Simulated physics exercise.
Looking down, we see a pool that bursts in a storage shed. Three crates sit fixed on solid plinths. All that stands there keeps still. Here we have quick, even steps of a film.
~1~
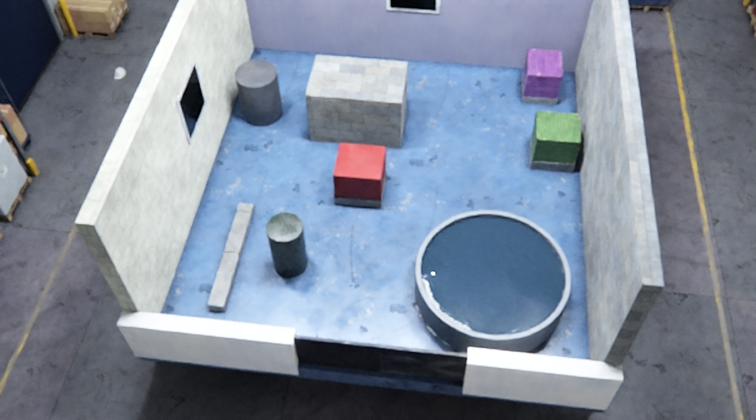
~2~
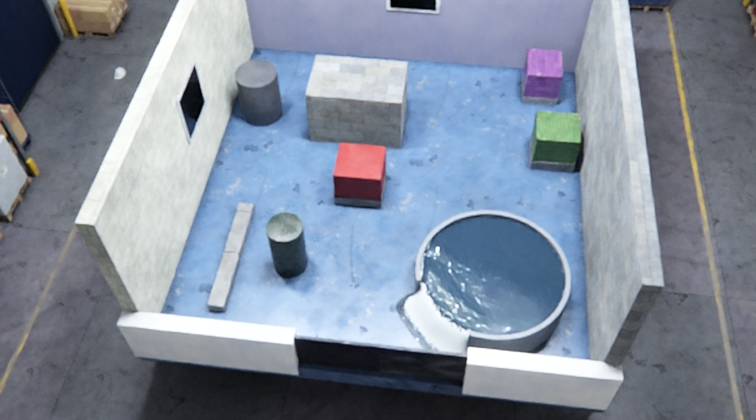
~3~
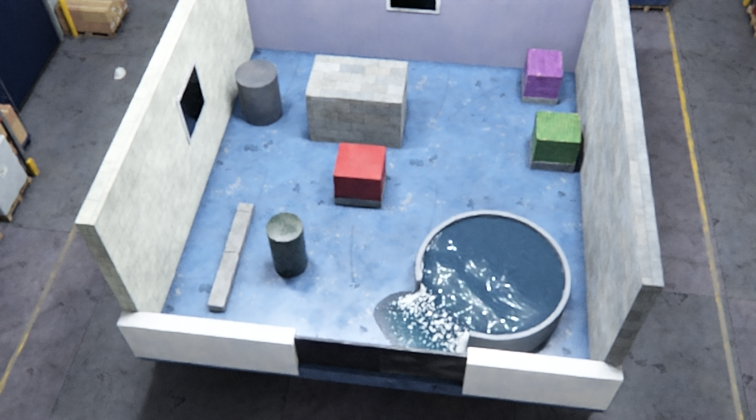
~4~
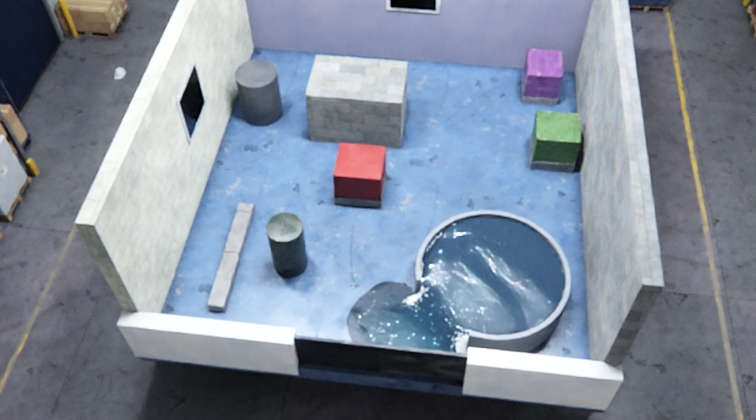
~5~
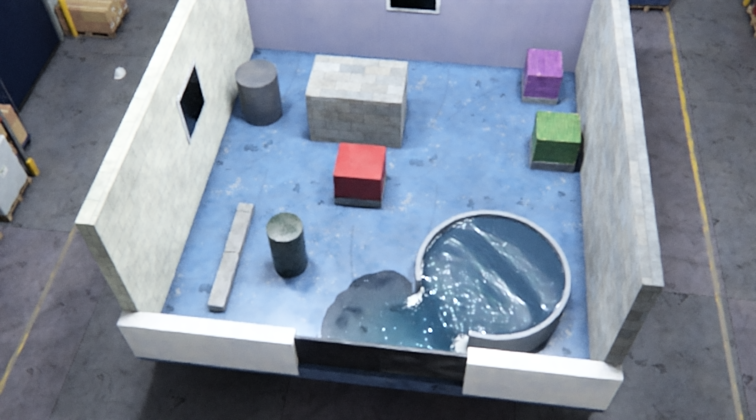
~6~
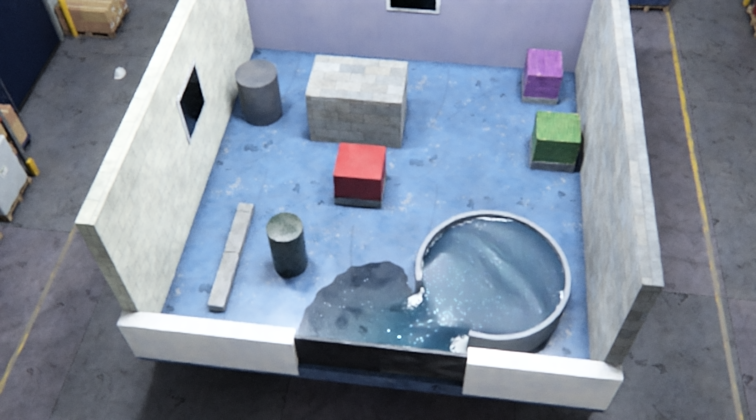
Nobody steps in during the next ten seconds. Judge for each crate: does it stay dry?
I expect the red crate to stay untouched, I expect the purple crate to stay untouched, I expect the green crate to stay untouched.
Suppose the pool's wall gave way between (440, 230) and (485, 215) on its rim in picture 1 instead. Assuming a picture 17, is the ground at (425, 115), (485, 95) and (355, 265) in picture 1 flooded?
Obs. 1: Sodden; obs. 2: Sodden; obs. 3: Moisture-free.
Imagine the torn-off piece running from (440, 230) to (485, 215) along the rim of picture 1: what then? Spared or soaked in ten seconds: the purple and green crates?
First the purple crate: It gets reached; then the green crate: It is never reached.
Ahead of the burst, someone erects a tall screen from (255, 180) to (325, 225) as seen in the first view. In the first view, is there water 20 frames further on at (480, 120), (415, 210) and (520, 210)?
As listed: Dry, clear, no water.
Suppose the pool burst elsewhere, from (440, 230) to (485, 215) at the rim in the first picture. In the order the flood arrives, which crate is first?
Answer: The crate marked red.
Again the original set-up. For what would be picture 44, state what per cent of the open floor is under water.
Around 65 percent, give or take.
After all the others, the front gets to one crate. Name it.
From the pictures, the purple-painted one.
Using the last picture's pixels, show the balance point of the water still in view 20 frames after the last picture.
The spot I would choose is (381, 290).
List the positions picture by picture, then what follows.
Still water in the round pool at (492, 274), in the first picture.
Water pours out at (436, 324) and has run to (413, 297), in the second picture.
The front is at (384, 308), out from the gap at (436, 325), in the third picture.
The front is at (355, 319), out from the gap at (436, 325), in the fourth picture.
The front is at a hidden place, out from the gap at (436, 325), in the fifth picture.
Water pours out at (436, 325) and has run to a hidden place, in the sixth picture.
A moment on, water covers 15 % of the floor; the red crate not reached, the purple crate not reached, the green crate not reached.
Next, water covers 25 % of the floor; the red crate not reached, the purple crate not reached, the green crate not reached.
Then, water covers 45 % of the floor; the red crate water round its plinth, the purple crate not reached, the green crate not reached.
Later, water covers 65 % of the floor; the red crate water round its plinth, the purple crate not reached, the green crate water round its plinth.
In the end, water covers 95 % of the floor; the red crate stayed above the water, the purple crate stayed above the water, the green crate stayed above the water.
